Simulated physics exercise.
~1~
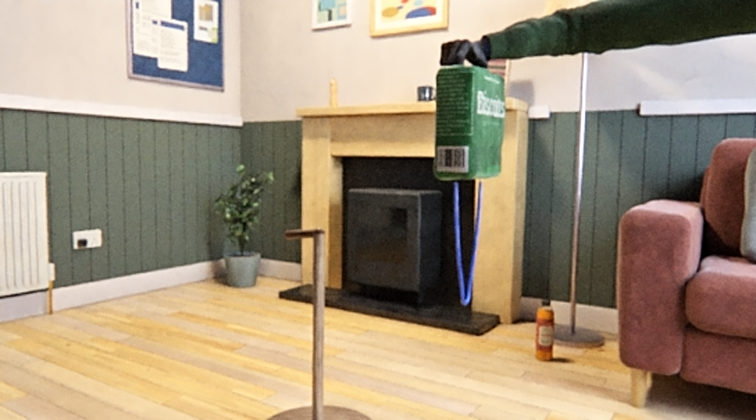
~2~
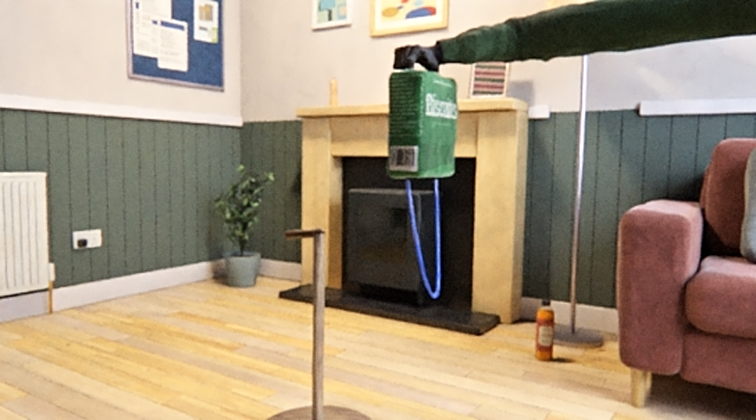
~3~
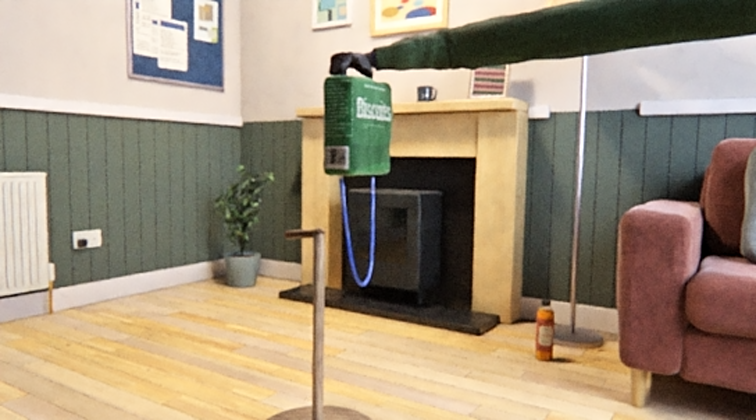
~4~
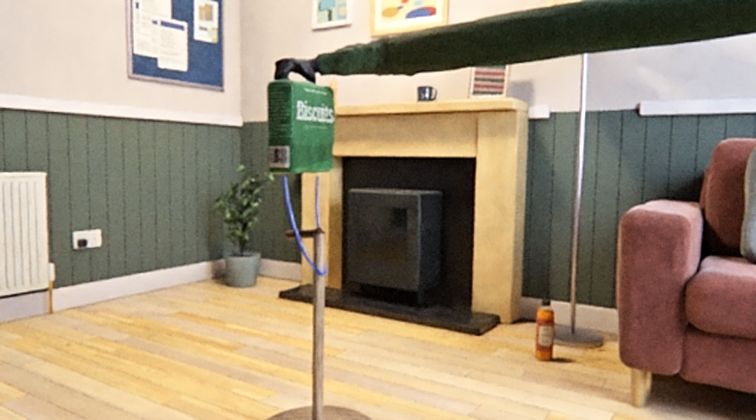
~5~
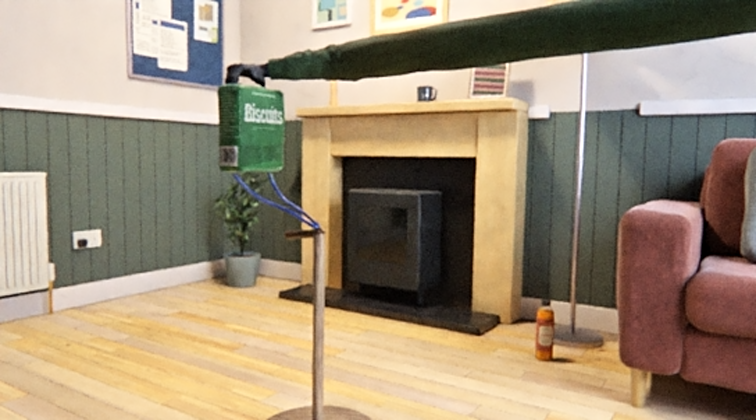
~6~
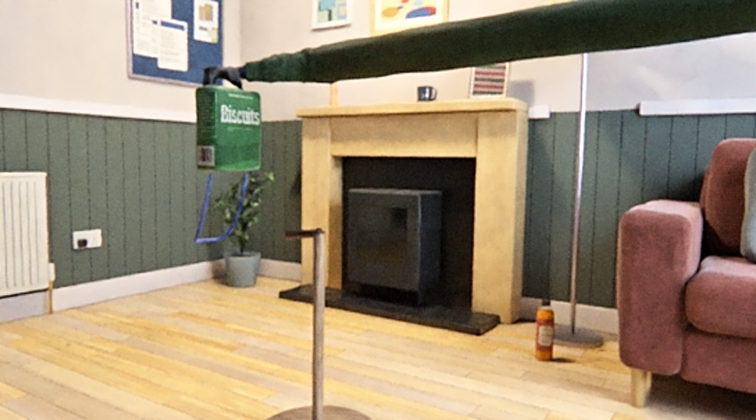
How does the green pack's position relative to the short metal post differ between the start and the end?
At the start the green pack was held to the right of the post, in front of the fireplace. By the end it was to the left of the post, above the potted plant.
